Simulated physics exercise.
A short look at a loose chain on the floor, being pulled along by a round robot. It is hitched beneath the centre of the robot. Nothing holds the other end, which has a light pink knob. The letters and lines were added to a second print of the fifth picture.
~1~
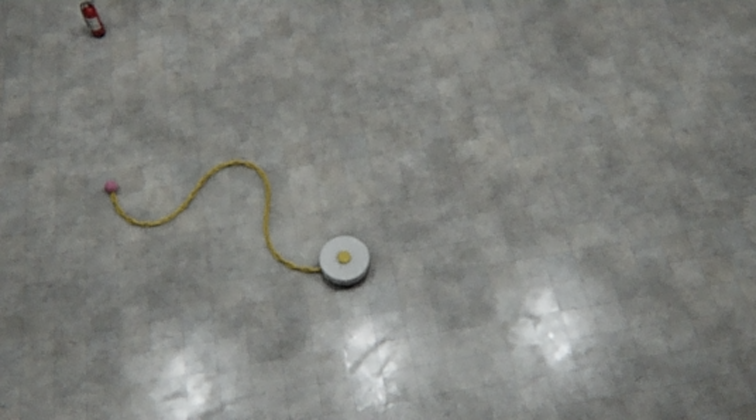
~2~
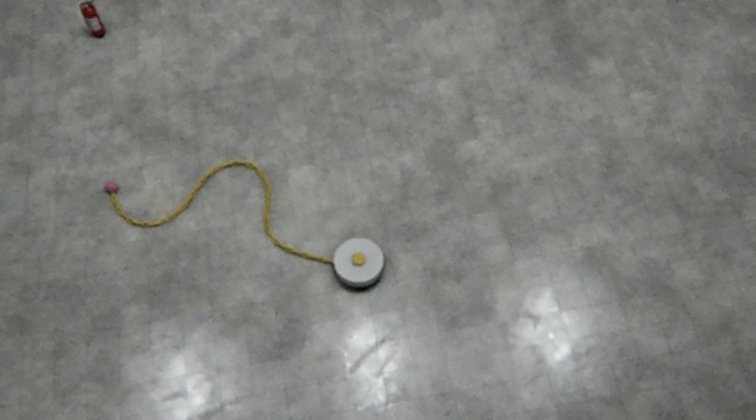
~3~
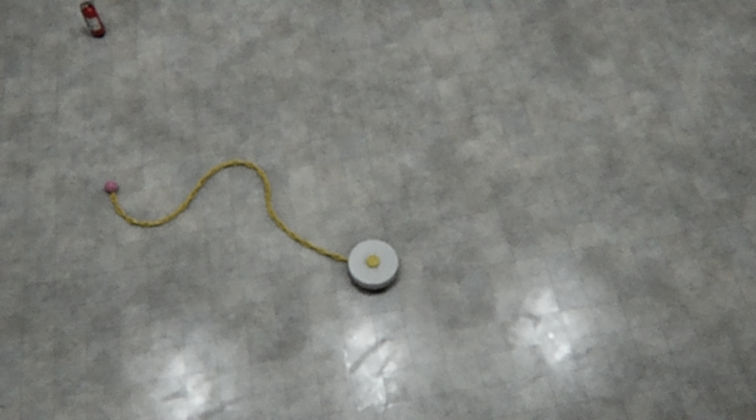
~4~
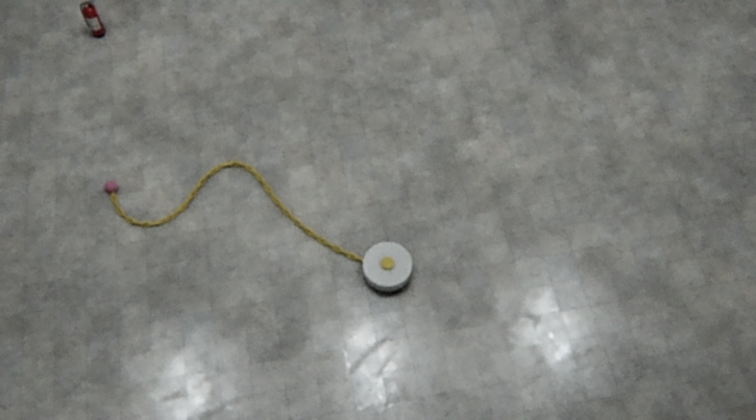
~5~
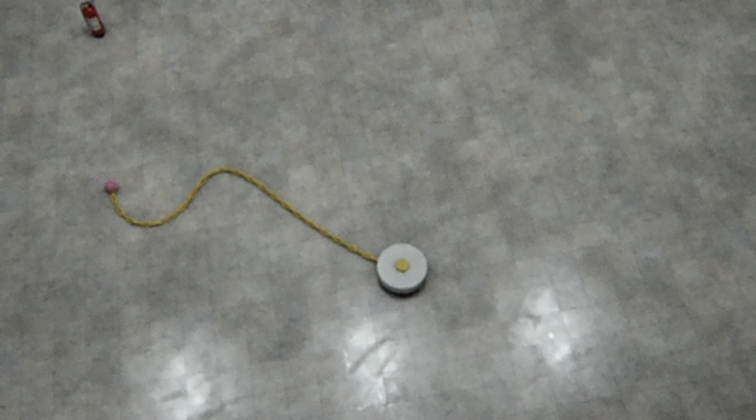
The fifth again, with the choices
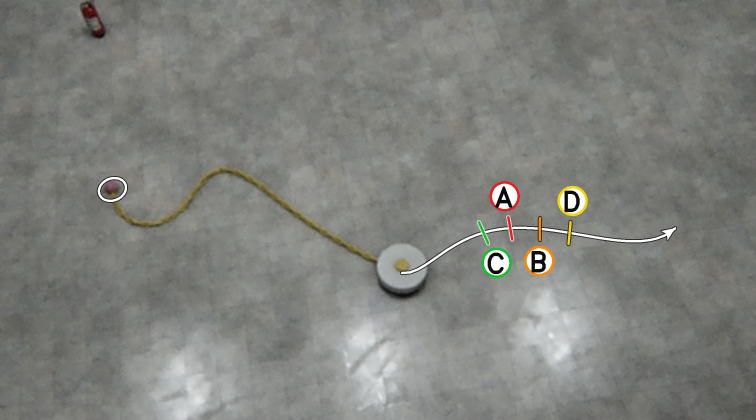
In this clip, a round white robot moves slowly right and slightly downward across a gray floor, pulling a loose yellow chain whose curves partly straighten near the robot while its far end, by a light pink knob, stays still.
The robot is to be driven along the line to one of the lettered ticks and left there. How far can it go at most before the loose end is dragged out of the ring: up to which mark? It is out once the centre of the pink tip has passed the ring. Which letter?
Mark C.
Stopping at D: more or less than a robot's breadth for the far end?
By then, more.
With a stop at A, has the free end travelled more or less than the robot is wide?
Less.
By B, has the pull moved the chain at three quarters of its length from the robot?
By then, yes.
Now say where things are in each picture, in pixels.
The first picture shows free end (111, 187); robot (345, 261).
The second picture shows robot (359, 263); free end (111, 187).
The third picture shows robot (373, 265); free end (111, 187).
The fourth picture shows robot (388, 267); free end (111, 187).
The fifth picture shows robot (402, 269); free end (111, 187).
On the marked copy, A at (510, 228); B at (540, 229); C at (484, 233); D at (570, 233); the ring at (112, 189); the route from (402, 273) via (538, 229) to (675, 228).
Following C. Soon after the start, robot (432, 257), middle of the chain (256, 192), free end (111, 187).
Later, robot (460, 239), middle of the chain (269, 206), free end (111, 187).
In the end, robot (484, 229), middle of the chain (288, 218), free end (112, 190); the free end is still in its ring.
As for the rest, A drags the free end to (128, 200); B drags the free end to (156, 204); D drags the free end to (185, 207).
